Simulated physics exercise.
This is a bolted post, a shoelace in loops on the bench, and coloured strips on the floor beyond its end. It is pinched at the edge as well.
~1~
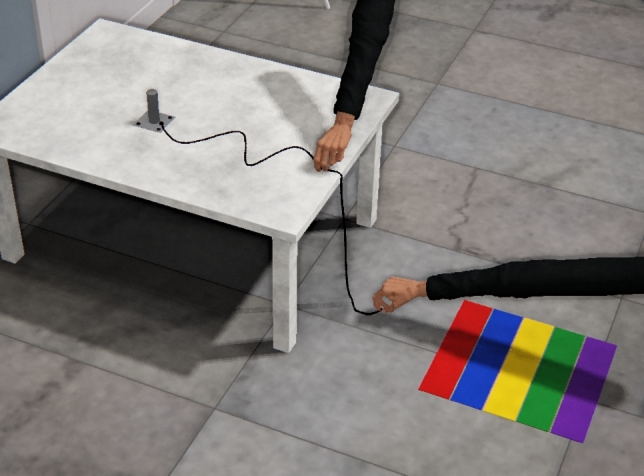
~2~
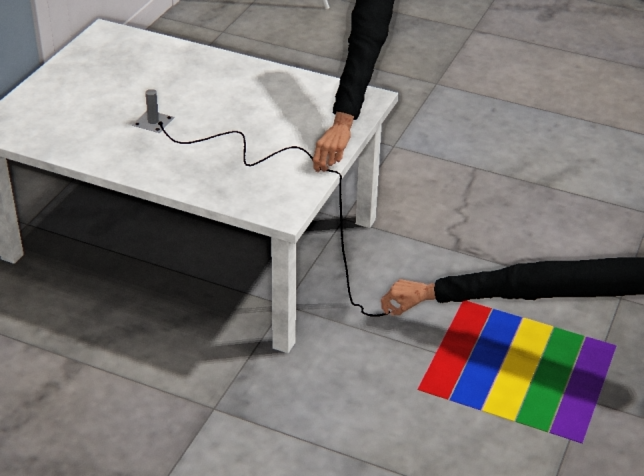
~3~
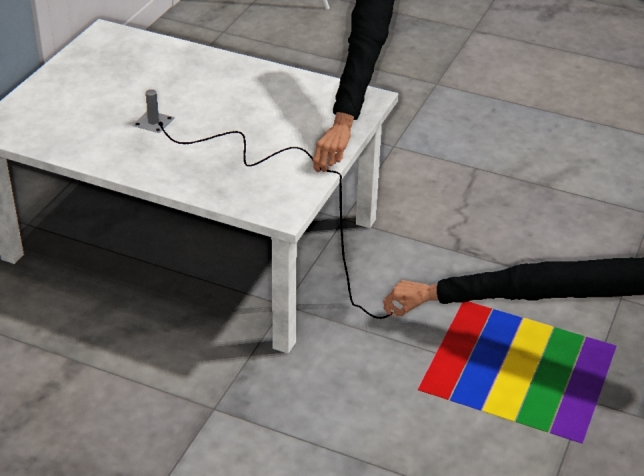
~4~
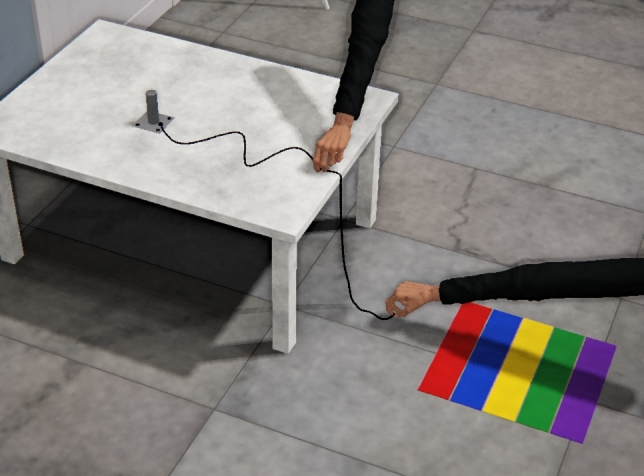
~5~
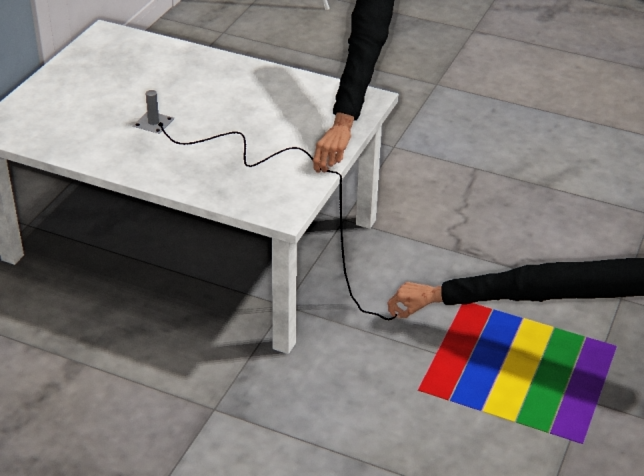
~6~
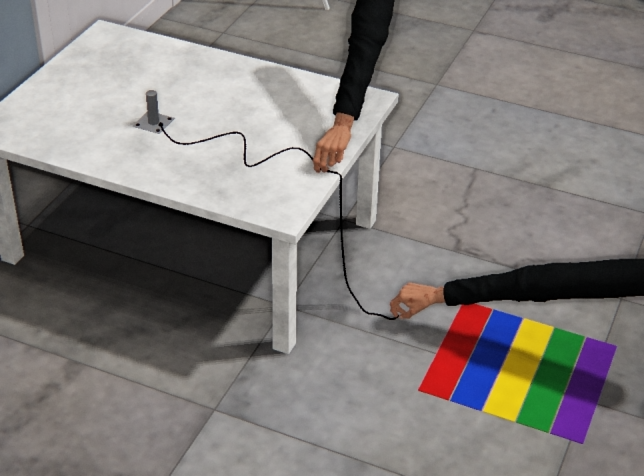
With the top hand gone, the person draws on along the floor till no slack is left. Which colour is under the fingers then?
It halts on the purple strip.
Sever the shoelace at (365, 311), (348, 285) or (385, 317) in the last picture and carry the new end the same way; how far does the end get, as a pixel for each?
The places are (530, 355), (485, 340) and (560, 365).
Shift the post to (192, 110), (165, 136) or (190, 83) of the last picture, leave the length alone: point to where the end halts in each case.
The places are (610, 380), (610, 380) and (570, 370).
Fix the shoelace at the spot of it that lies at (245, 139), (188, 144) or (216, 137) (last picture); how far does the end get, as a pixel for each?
About (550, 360), (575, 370) and (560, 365).
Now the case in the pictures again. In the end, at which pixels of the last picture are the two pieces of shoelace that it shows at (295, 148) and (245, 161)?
Near (359, 190) and (300, 161).
Early on, end near (518, 352); over yellow.
Midway, end near (560, 365); over green.
At the end of the slack, end near (584, 372); over purple. Over purple.
